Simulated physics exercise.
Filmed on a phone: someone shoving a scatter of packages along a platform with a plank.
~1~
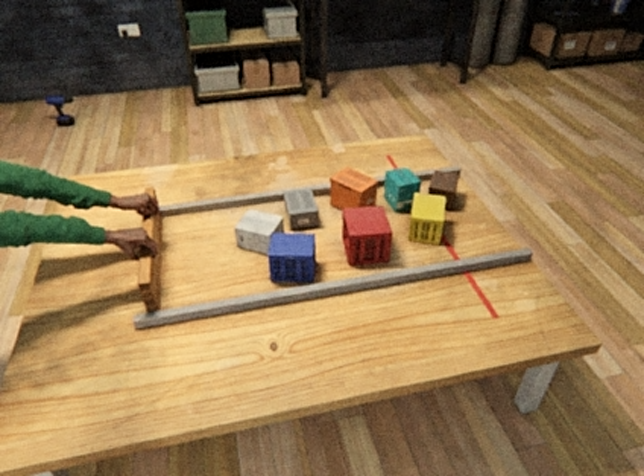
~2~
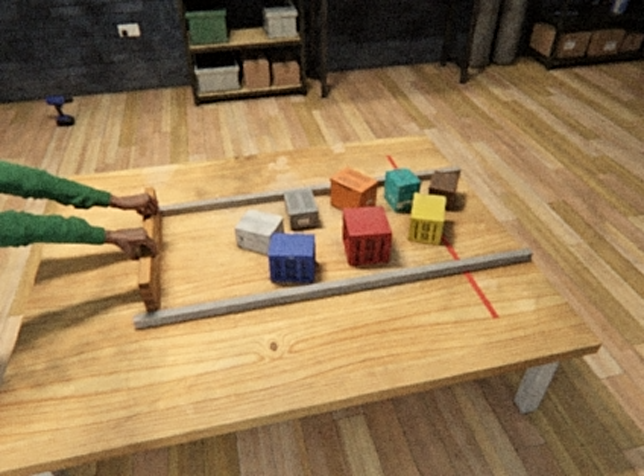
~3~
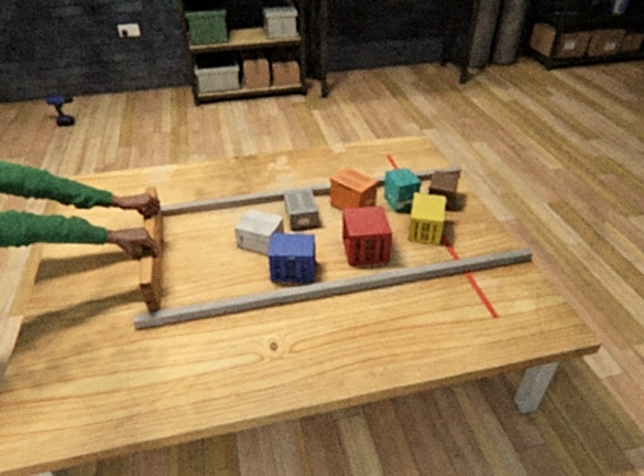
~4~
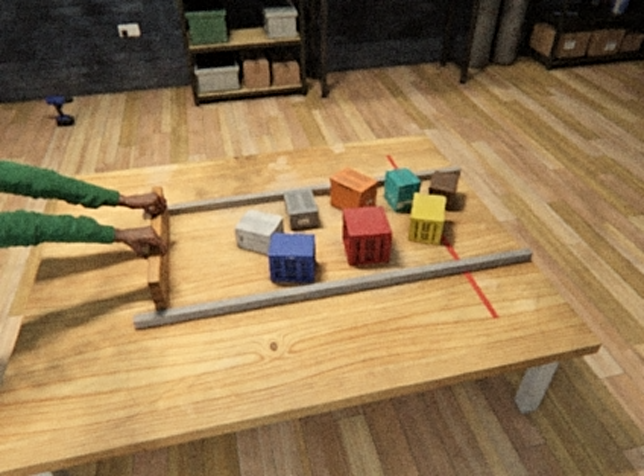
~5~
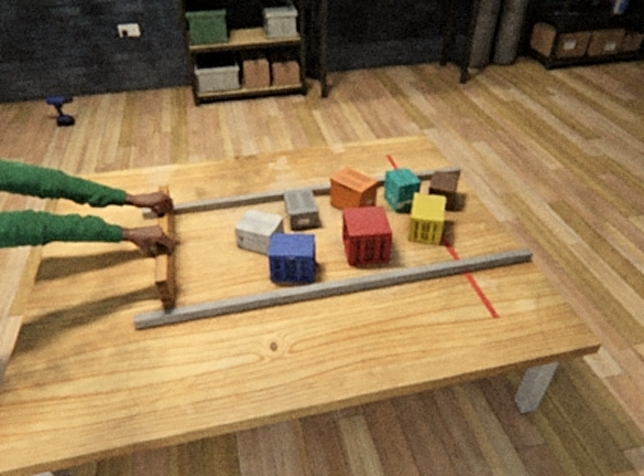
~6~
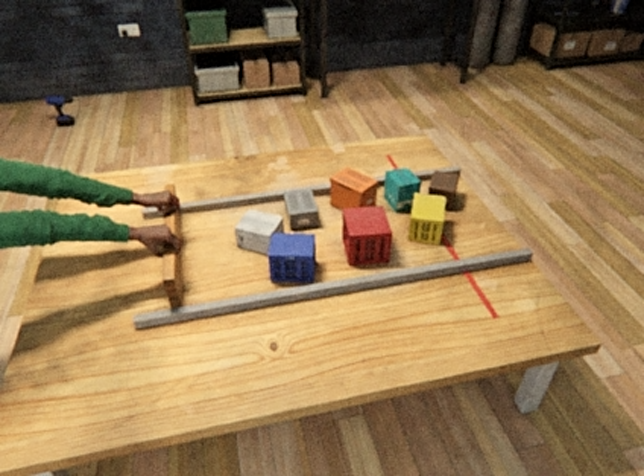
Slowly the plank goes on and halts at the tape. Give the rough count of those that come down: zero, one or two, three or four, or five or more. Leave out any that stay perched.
Outcome: The number that fall off is three or four.
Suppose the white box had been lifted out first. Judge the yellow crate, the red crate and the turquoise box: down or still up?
The yellow crate is lost; the red crate does not fall; the turquoise box tumbles off.
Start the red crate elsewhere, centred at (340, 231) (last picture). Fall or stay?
Then it holds on.
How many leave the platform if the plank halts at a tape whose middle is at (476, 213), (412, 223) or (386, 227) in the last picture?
In that order 7, 2 and 0.
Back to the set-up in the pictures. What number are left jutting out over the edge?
That would be 1.
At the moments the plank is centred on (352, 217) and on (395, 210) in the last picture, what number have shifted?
At the one place 7, at the other 8.
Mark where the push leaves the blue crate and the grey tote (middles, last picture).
Near (467, 227) and (432, 192).
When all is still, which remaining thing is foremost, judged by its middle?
It is the red crate.
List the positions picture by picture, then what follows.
In the first picture, brown tote (443, 191); yellow crate (427, 219); turquoise box (402, 190); plank (152, 246); tape (431, 220).
In the second picture, yellow crate (427, 219); blue crate (293, 258).
In the third picture, turquoise box (402, 190); white box (260, 232).
In the fourth picture, brown tote (443, 191); plank (160, 245).
In the fifth picture, yellow crate (427, 219); grey tote (301, 209).
In the sixth picture, brown tote (443, 191); yellow crate (427, 219); turquoise box (402, 190); plank (173, 243); tape (431, 220).
Early on, none off yet; brown tote at rest near (443, 191); yellow crate at rest near (427, 219); turquoise box at rest near (402, 190).
Finally, the number that fall off is three or four; lost, turquoise box, yellow crate and brown tote.
